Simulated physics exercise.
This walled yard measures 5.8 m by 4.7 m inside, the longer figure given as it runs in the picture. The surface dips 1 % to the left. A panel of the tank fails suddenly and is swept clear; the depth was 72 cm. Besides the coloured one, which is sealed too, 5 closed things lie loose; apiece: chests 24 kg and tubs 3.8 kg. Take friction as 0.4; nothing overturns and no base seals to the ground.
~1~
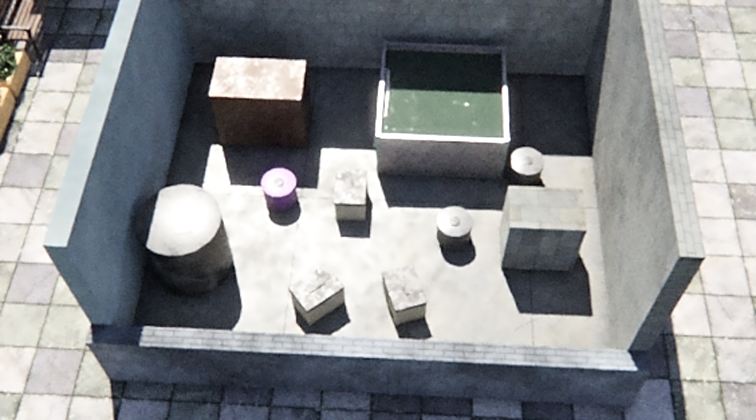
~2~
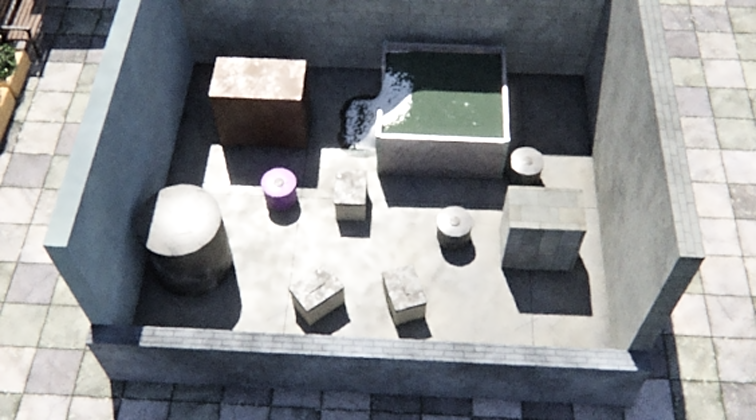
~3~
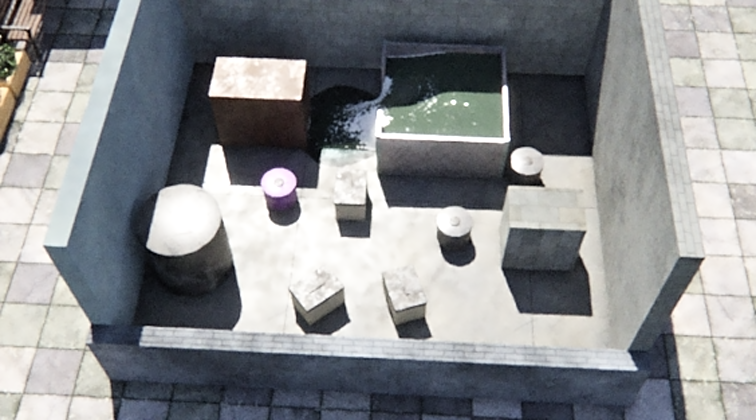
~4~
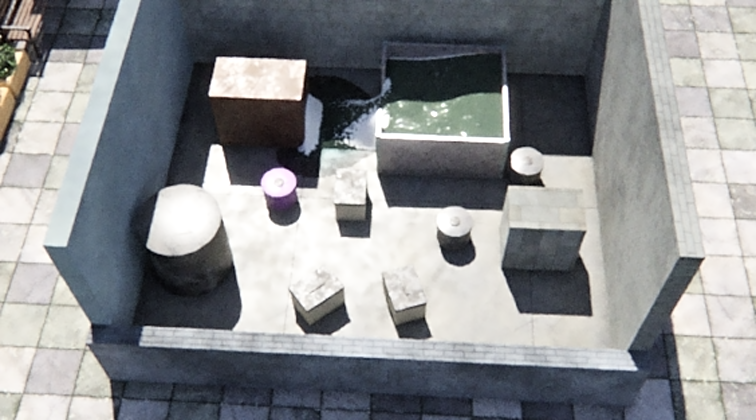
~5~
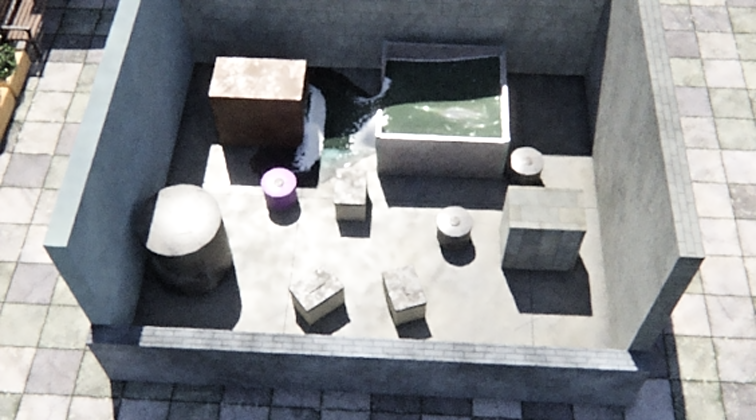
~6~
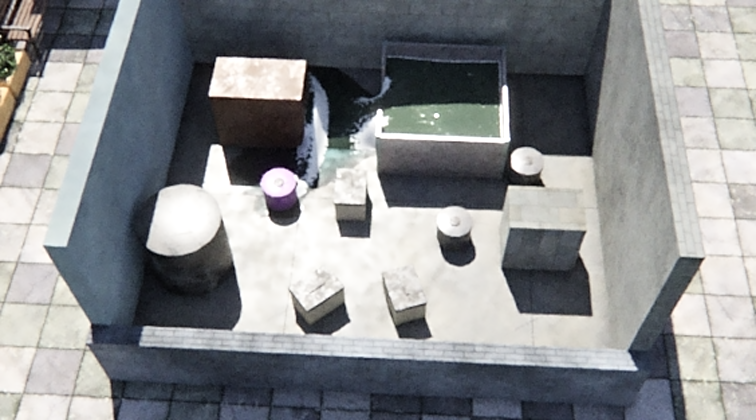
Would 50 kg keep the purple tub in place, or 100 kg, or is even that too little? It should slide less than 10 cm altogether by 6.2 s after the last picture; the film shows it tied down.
For it, only the higher weight holds it.
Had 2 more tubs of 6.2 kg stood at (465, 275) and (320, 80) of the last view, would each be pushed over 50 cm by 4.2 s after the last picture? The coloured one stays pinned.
In that order: Less, past it.
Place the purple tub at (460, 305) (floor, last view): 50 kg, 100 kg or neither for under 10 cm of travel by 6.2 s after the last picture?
Either load holds.
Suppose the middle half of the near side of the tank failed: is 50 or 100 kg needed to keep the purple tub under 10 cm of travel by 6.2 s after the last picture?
Then the smaller load will do.
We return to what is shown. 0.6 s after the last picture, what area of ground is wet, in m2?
Roughly 9.5 m2.
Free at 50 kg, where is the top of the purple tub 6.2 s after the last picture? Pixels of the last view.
Around (258, 204).
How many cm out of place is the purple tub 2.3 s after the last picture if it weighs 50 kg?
Roughly 40 cm.
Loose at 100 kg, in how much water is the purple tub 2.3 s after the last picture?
About 8 cm.
Then, 0.6 s after the last picture the purple tub would be 17 cm from its start with 50 kg and 0 cm from its start with 100 kg; 11 cm of water round it then.
Then, 2.3 s after the last picture the purple tub would be 41 cm from its start with 50 kg and 0 cm from its start with 100 kg; 8 cm of water round it then.
Then, 4.2 s after the last picture the purple tub would be 41 cm from its start with 50 kg and 0 cm from its start with 100 kg; 14 cm of water round it then.
Then, 6.2 s after the last picture the purple tub would be 41 cm from its start with 50 kg and 0 cm from its start with 100 kg; 11 cm of water round it then.
